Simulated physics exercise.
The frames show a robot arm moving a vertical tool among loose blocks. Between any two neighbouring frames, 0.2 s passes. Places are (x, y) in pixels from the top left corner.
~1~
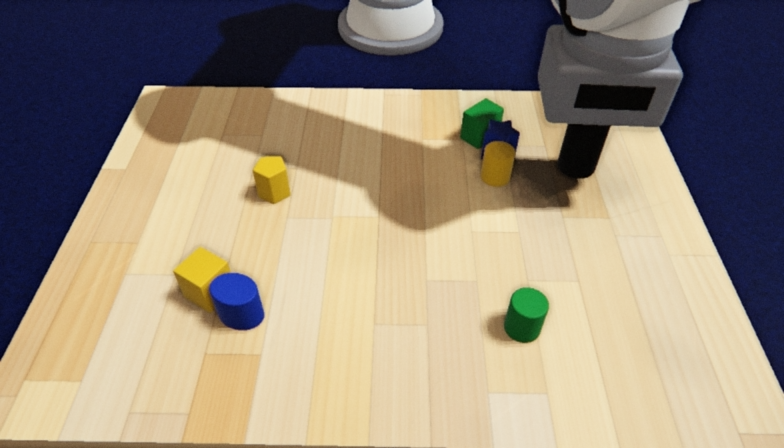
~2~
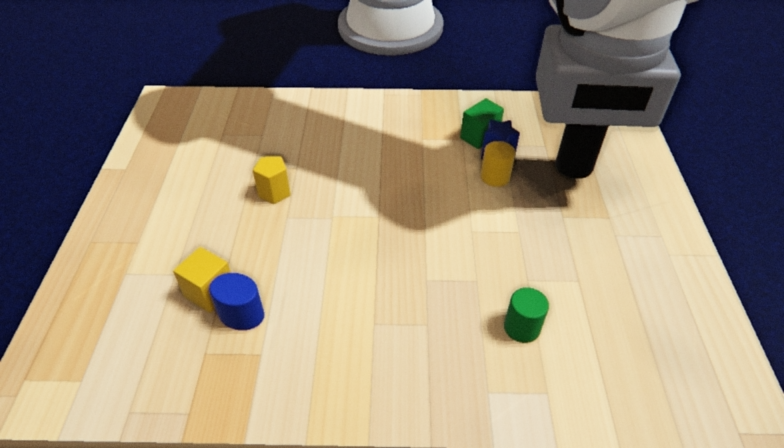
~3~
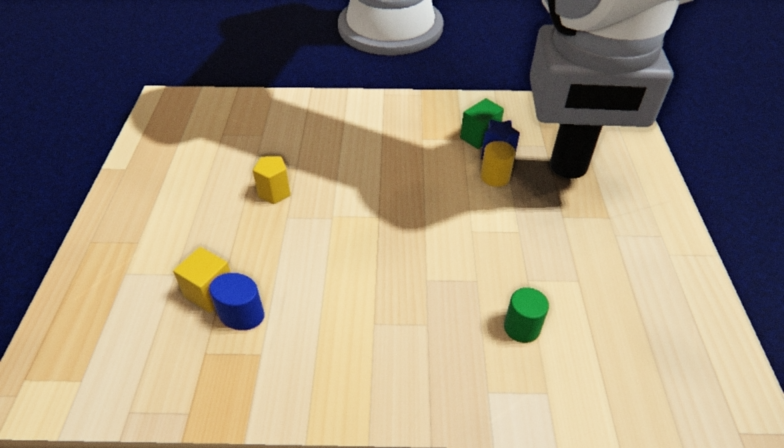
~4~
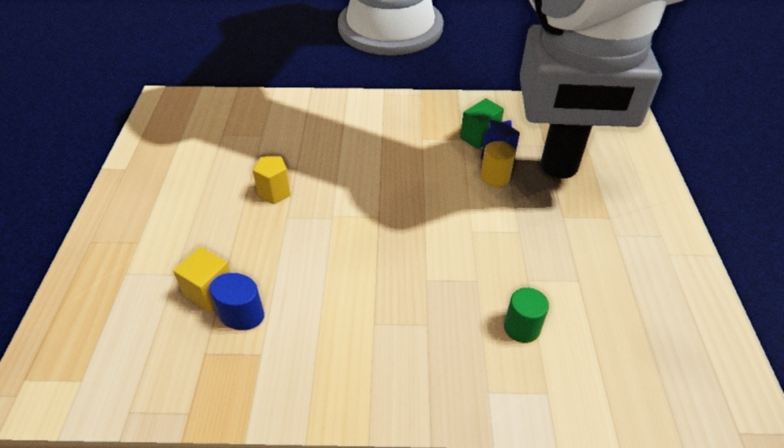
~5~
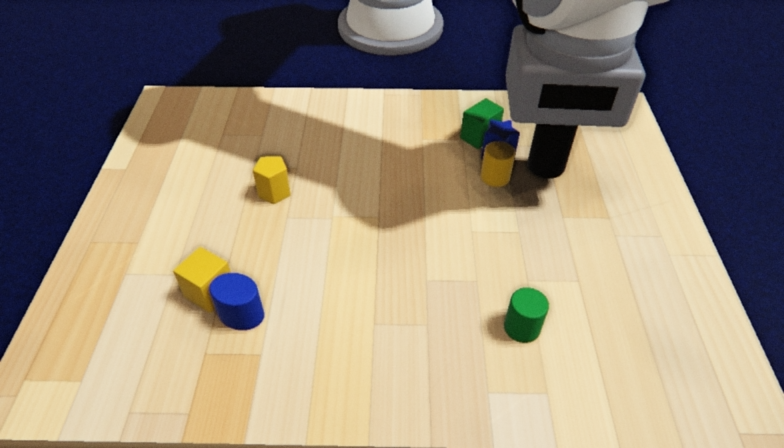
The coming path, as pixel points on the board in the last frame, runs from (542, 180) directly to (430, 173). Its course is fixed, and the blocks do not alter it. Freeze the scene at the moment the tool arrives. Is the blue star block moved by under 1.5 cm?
Final answer: Yes.
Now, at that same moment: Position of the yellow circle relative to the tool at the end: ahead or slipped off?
In front, I predict.
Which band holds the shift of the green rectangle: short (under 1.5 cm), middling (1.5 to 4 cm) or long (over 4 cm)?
The smallest band: Under 1.5 cm.
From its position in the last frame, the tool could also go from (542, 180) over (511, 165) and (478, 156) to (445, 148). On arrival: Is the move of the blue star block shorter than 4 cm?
No.
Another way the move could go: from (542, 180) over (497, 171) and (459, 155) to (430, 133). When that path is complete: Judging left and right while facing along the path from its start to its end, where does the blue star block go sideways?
It moves off to the right.
What follows on the original path. One third of the way, tool (506, 165); yellow circle (474, 148).
Two thirds of the way, tool (468, 163); yellow circle (436, 146); blue star block (494, 128), turned 45° clockwise.
At the end, tool (430, 161); green rectangle not moved; yellow circle (397, 143); blue star block (494, 128), turned 45° clockwise.
